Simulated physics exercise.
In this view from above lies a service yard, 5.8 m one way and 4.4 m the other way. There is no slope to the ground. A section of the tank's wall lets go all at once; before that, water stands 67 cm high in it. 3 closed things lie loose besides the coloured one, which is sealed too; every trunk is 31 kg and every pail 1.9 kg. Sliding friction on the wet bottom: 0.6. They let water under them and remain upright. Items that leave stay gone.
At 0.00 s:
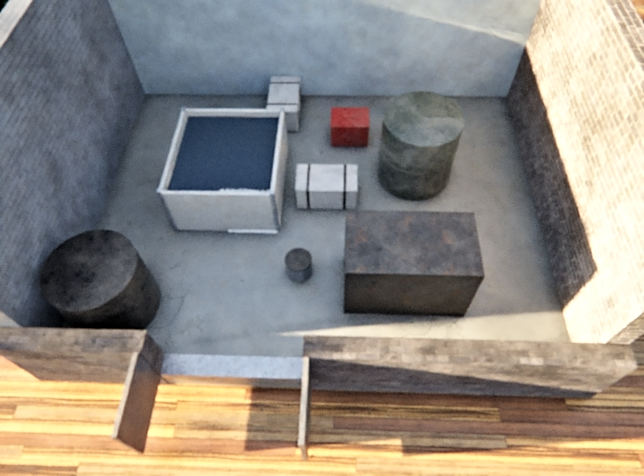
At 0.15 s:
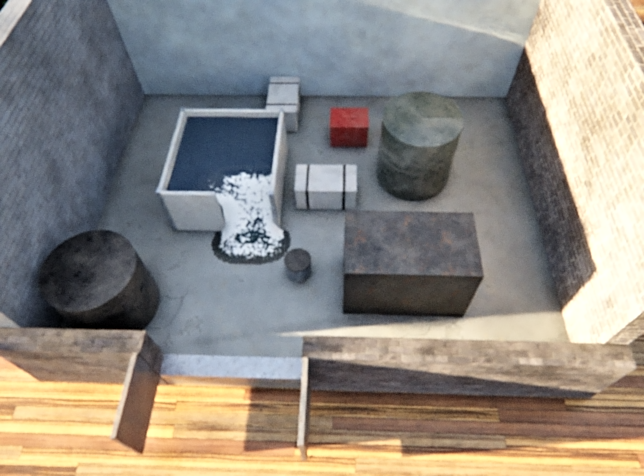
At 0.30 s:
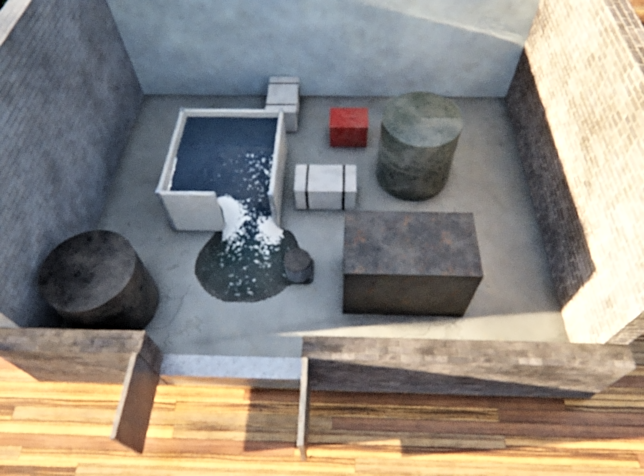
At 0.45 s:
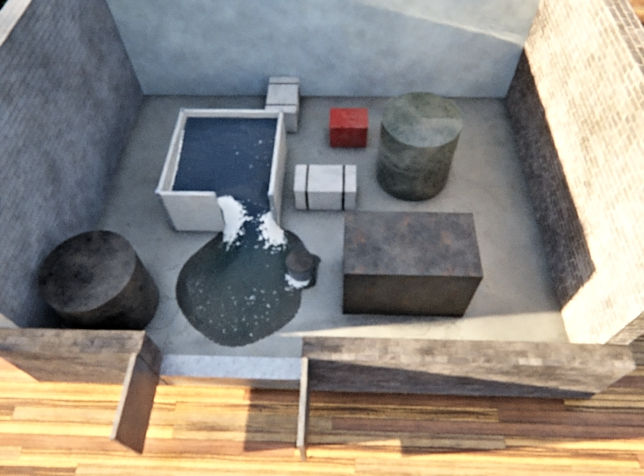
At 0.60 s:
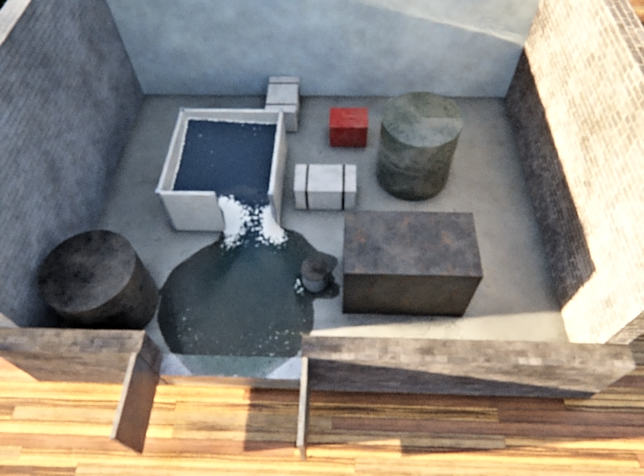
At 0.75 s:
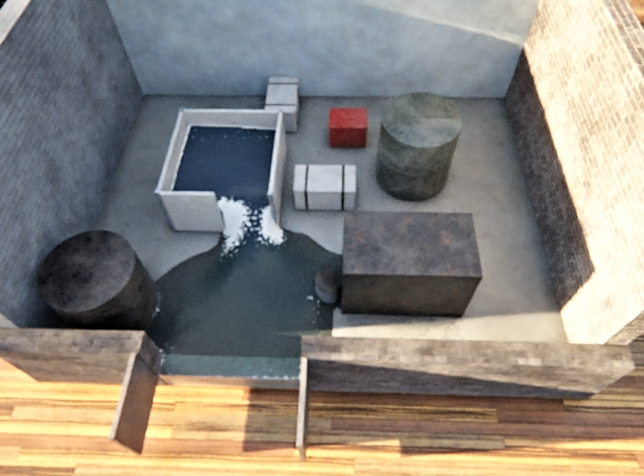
The clip opens on a walled yard with a still, full tank, a red chest and other boxes and drums. Part of the tank's wall gives way, and foaming water pours out, spreading across the floor to the front gap. A small dark pail slides right to the large block, while the chest stays put.
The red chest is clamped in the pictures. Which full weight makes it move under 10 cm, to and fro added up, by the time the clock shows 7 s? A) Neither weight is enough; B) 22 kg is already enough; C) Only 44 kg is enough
The answer is B.
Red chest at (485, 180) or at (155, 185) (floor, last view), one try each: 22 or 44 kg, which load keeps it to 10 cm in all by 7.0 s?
First spot: Light mass works; second spot: Light mass works.
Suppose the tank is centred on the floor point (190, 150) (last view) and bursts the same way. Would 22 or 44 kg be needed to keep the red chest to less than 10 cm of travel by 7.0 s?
Then it turns out the lighter mass already works.
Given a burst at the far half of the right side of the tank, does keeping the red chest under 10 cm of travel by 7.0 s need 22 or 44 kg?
In that case, both fall short.
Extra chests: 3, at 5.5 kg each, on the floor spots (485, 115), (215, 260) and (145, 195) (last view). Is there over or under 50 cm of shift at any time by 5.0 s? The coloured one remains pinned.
Order as listed: Inside the limit, outside the limit, inside the limit.
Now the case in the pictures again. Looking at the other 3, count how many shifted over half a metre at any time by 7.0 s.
Total: 1.
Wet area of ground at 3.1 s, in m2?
I'd estimate close to 9.5 m2.
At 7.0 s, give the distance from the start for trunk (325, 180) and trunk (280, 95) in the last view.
Net distance: First 0 cm, second 0 cm.
After 1.4 s the red chest would be 0 cm from its start with 22 kg and 0 cm from its start with 44 kg; 0 cm of water round it then.
After 3.1 s the red chest would be 0 cm from its start with 22 kg and 0 cm from its start with 44 kg; 0 cm of water round it then.
After 4.9 s the red chest would be 0 cm from its start with 22 kg and 0 cm from its start with 44 kg; 0 cm of water round it then.
After 7.0 s the red chest would be 0 cm from its start with 22 kg and 0 cm from its start with 44 kg; 0 cm of water round it then.
